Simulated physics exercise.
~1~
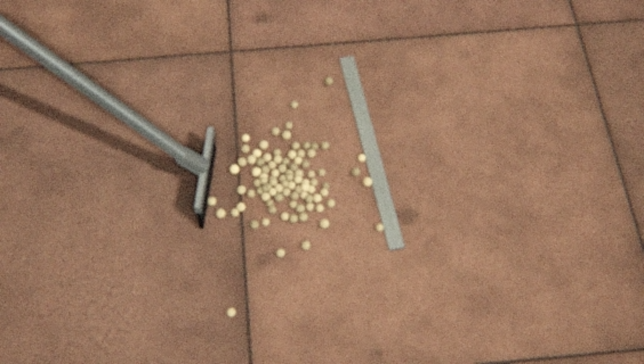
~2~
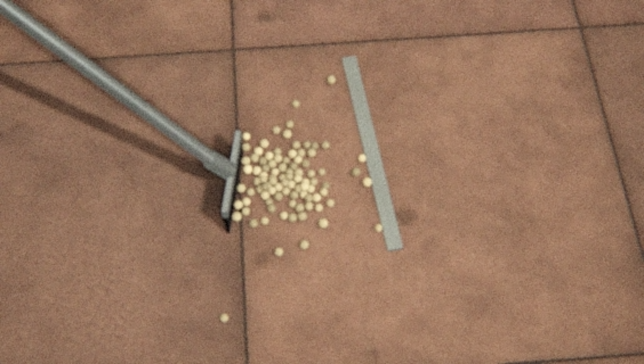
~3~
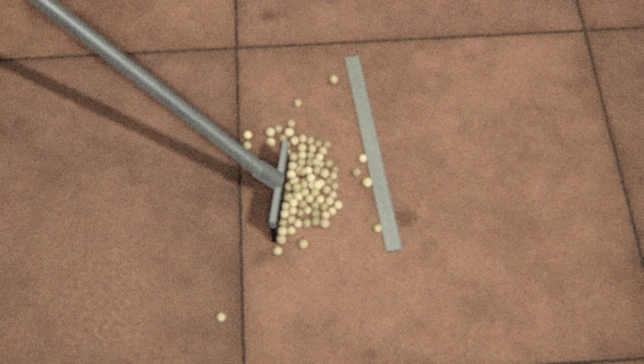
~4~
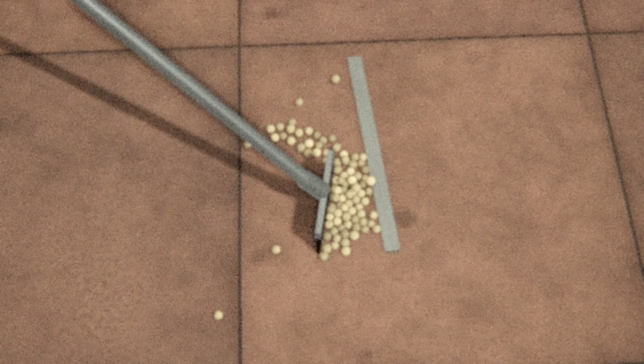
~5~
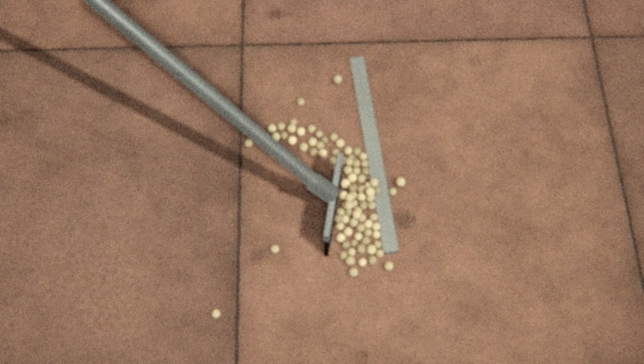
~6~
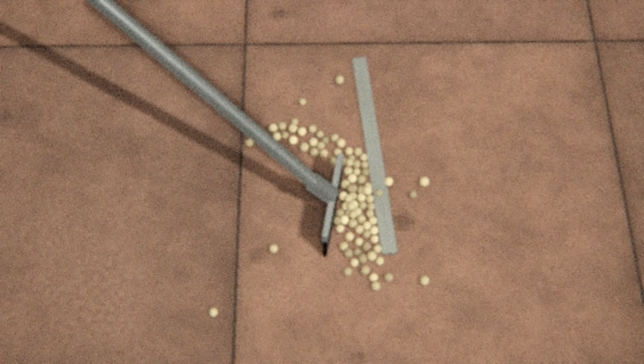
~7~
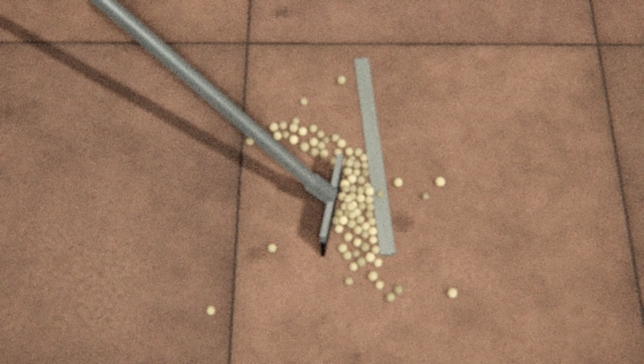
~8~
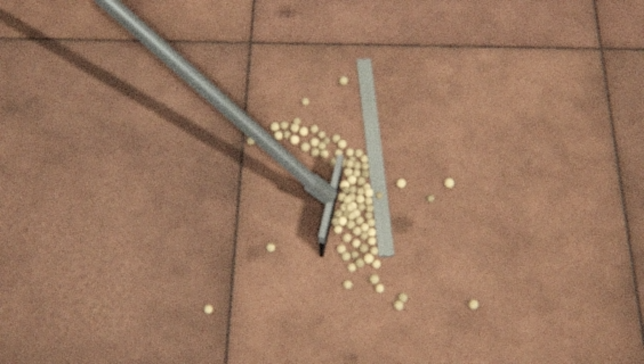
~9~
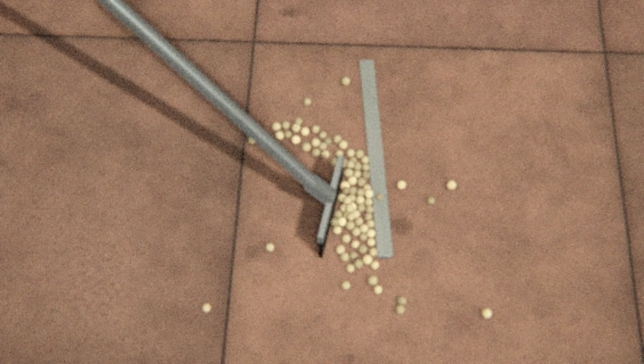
A squeegee pushes a pile of pale round nuts right against a grey strip, scattering a few past it.
